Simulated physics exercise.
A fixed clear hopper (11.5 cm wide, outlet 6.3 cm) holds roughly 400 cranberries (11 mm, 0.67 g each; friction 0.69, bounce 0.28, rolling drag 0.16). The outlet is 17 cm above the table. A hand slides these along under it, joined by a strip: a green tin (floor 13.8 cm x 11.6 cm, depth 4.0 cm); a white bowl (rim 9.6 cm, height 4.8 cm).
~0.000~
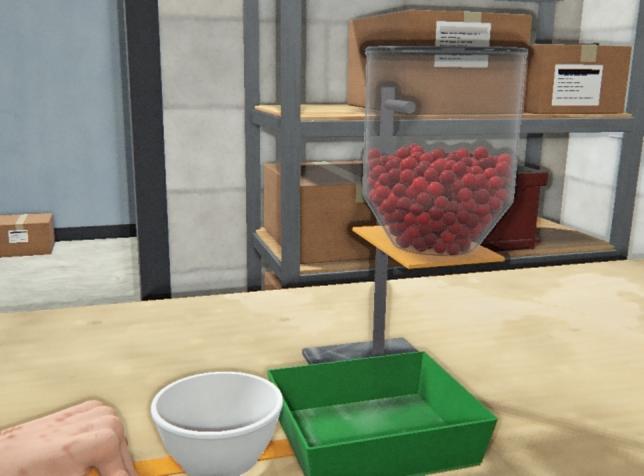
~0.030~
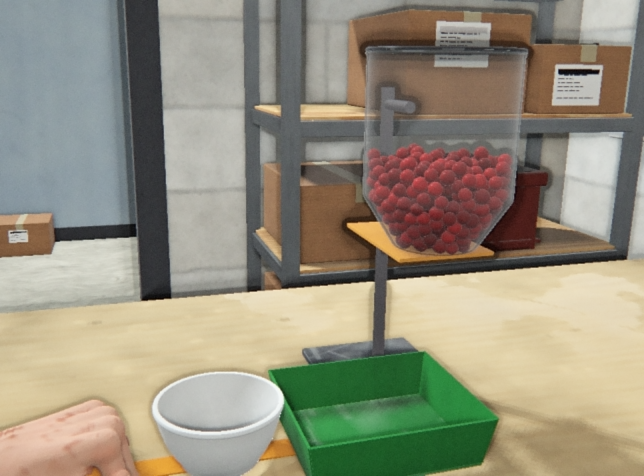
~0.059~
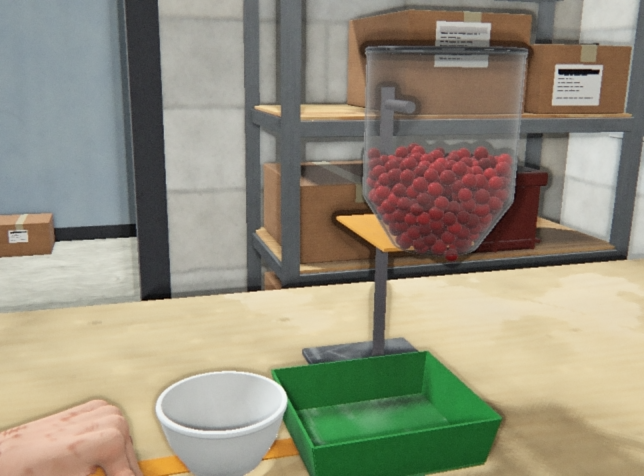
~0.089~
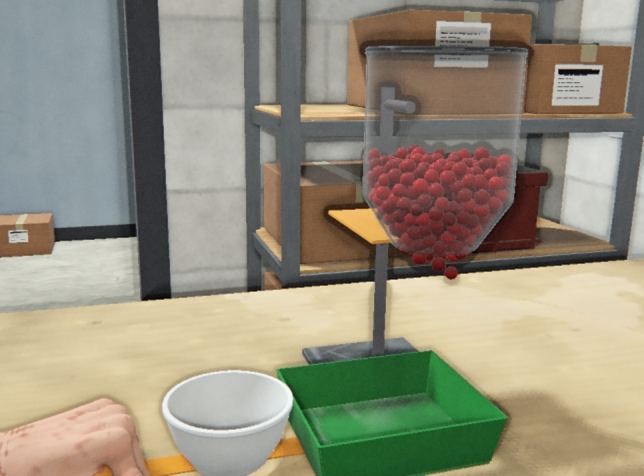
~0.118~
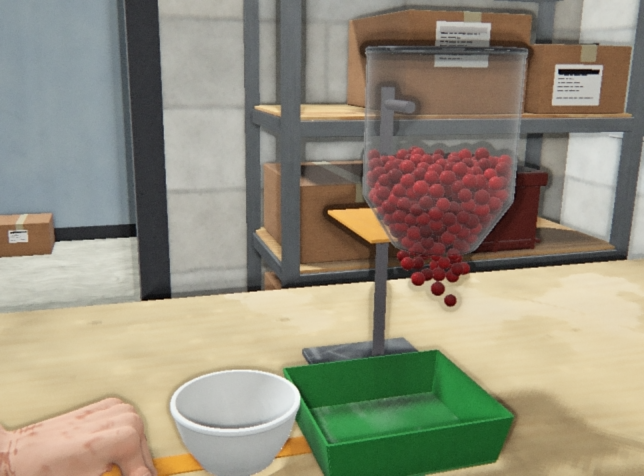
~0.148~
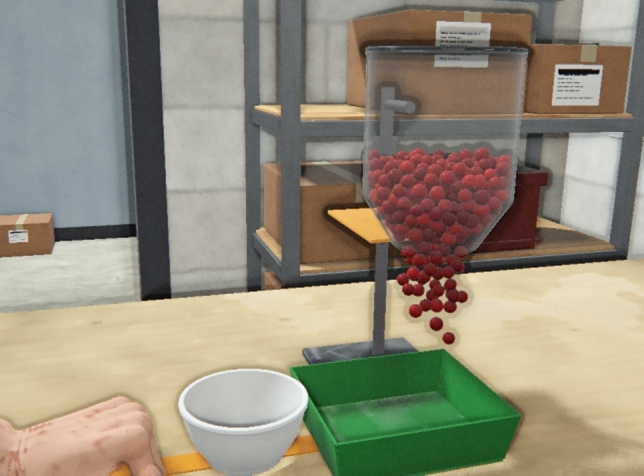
In the video, an orange plate slides left from beneath a clear hopper of red berries, which begin dropping out above a green tray, while a hand at the left pushes the tray and a white bowl slightly right along the table.
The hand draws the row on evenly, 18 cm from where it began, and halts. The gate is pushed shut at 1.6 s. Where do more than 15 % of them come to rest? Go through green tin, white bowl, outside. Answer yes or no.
Green tin yes, white bowl yes, outside no.
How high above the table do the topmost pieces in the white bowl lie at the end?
Roughly 5.0 cm.
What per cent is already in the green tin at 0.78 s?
Near 65 per cent so far.
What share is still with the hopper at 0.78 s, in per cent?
Some 5 per cent of the load.
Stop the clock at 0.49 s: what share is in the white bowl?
Near 0 per cent so far.
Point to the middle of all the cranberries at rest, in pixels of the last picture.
At about (503, 397).
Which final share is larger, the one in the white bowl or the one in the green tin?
More ends in the green tin.
After 0.49 s, hopper 40 %, green tin 45 %, in the air 15 %; middle of all pieces on or above the table near (442, 314).
Then, at 0.78 s, hopper 5 %, green tin 65 %, white bowl 15 %, in the air 15 %; middle of all pieces on or above the table near (480, 375).
Then, at 1.05 s, green tin 65 %, white bowl 35 %; middle of all pieces on or above the table near (498, 398).
After 1.30 s, green tin 65 %, white bowl 35 %; middle of all pieces on or above the table near (498, 398).
In the end, at 2.2 s, outside 0 %, hopper 0 %, green tin 65 %, white bowl 35 %.
